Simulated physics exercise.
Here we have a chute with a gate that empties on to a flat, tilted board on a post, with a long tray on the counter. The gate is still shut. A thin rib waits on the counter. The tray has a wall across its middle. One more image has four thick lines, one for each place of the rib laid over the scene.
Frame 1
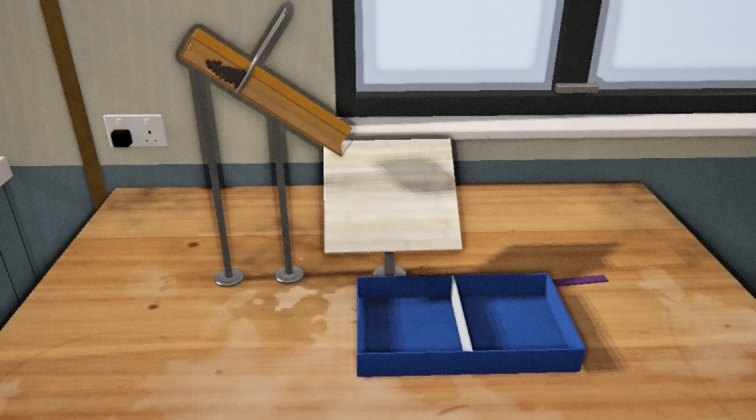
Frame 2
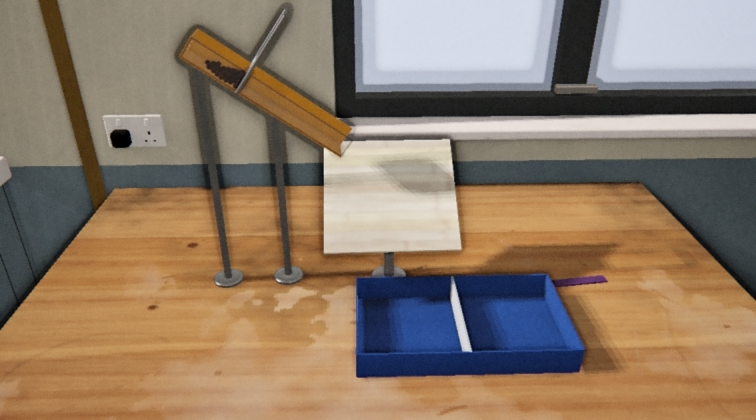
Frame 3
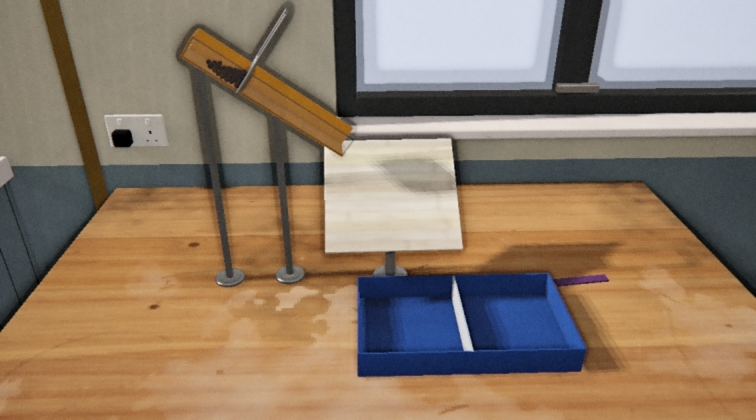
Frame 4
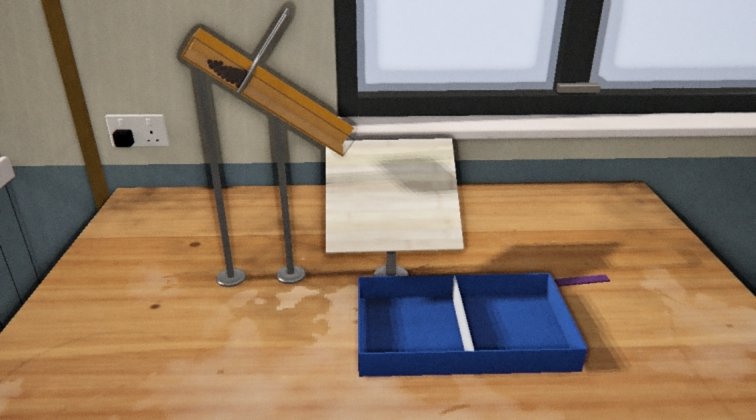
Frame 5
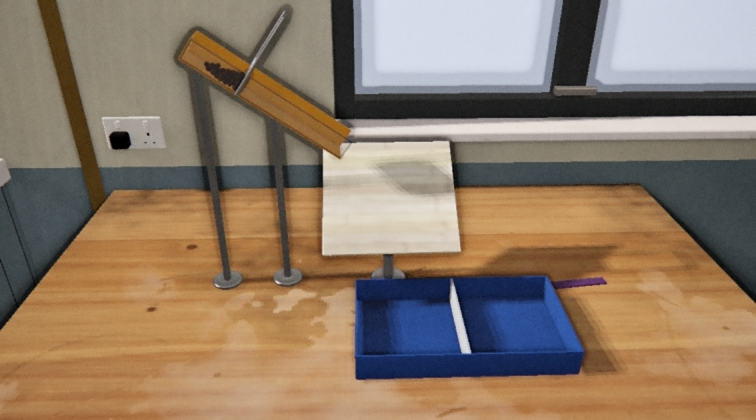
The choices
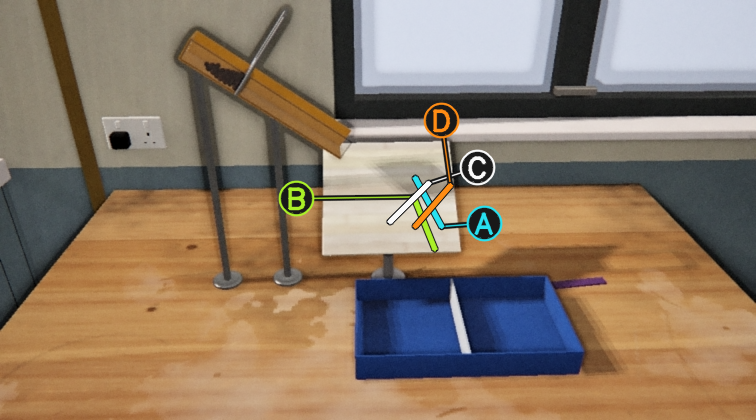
On a wooden counter, dark pieces resting behind a gate in a sloping chute above a tilted board and divided blue tray, nothing moving.
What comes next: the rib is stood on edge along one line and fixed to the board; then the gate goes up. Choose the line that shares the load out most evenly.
A.
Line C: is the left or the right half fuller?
More lands on the left.
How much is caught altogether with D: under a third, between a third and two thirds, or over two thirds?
Line D gives over two thirds.
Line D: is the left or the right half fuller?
The left half.
On the marked copy, line A from (415, 178) to (441, 226); line B from (413, 196) to (434, 248); line C from (428, 183) to (390, 221); line D from (450, 185) to (415, 226).
If A is chosen, of what is caught, roughly half in the left half, roughly half in the right.
If B is chosen, of what is caught, the larger part in the left half, about a tenth in the right.
If C is chosen, of what is caught, every piece in the left half, not one piece in the right.
If D is chosen, of what is caught, almost all in the left half, just a few in the right.
